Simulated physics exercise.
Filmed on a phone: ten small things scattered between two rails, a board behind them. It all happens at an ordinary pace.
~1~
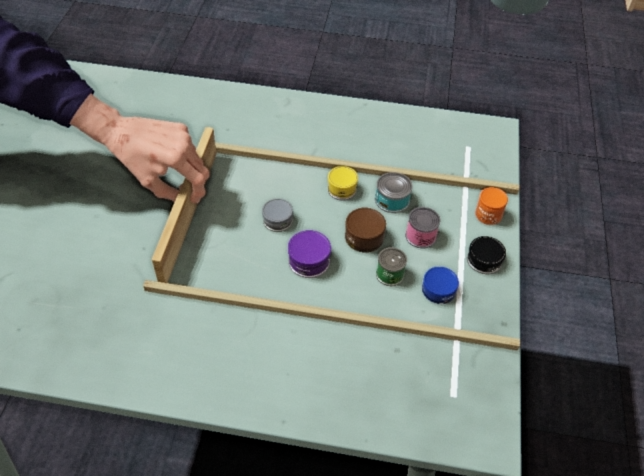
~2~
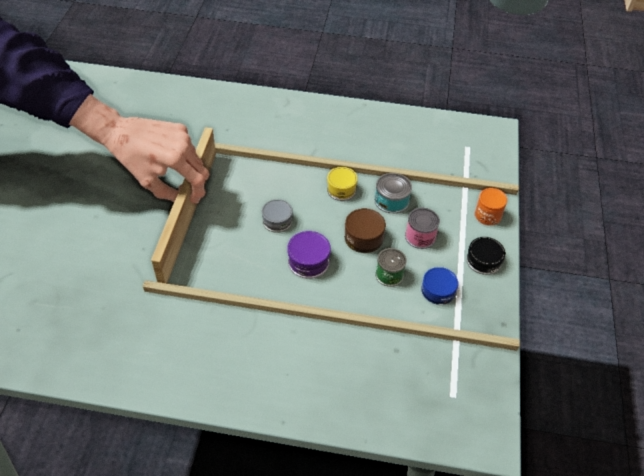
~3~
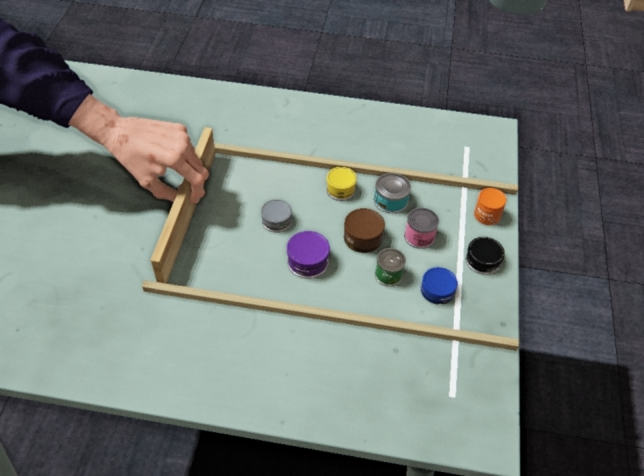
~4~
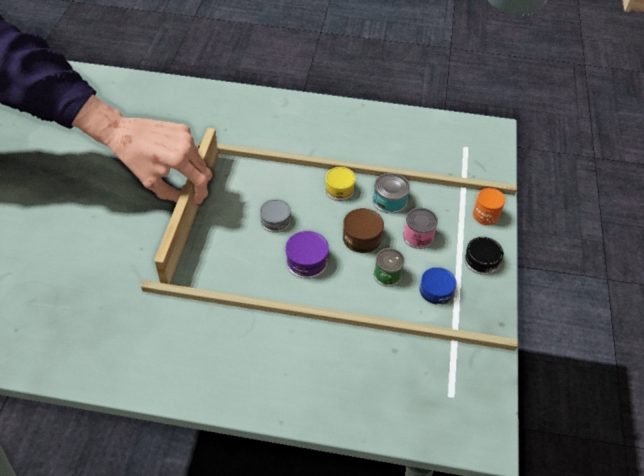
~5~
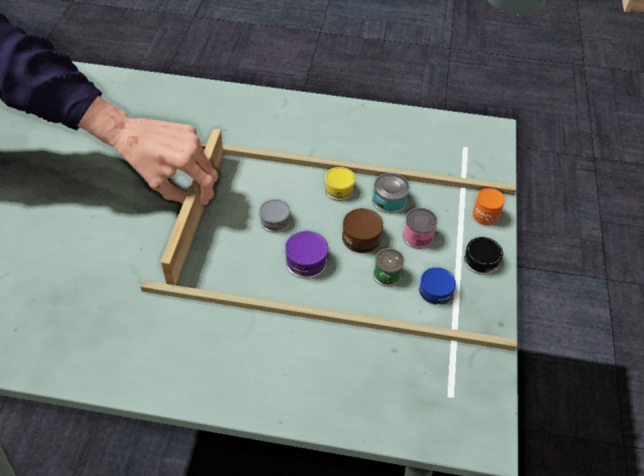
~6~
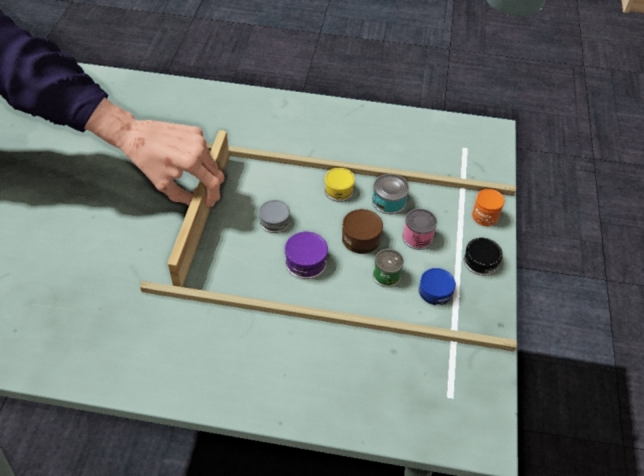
A hand holds a board still between two rails, then slides it slightly right toward scattered tubs.
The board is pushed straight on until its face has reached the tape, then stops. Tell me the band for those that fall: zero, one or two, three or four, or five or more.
Here the number that fall off is three or four.
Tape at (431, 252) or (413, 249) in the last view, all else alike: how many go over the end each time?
Down on the floor: 0 and 0.
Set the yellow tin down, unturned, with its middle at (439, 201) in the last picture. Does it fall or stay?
The yellow tin holds on.
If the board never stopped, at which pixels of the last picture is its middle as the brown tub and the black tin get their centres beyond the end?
At (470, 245) for the brown tub; at (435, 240) for the black tin.
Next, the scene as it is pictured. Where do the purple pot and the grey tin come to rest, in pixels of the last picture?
The purple pot at (480, 291), the grey tin at (475, 251).
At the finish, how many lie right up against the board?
4 of them.
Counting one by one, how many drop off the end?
Exactly 3.
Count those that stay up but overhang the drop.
Overhanging: 3.
Soon after, none off yet; orange tub at rest near (488, 208); black tin at rest near (483, 256); blue tub at rest near (437, 287).
Then, none off yet; orange tub moving near (497, 209); black tin moved a little near (495, 257); blue tub moved well along near (496, 305).
At rest, the number that fall off is three or four; fallen, blue tub, black tin and orange tub.
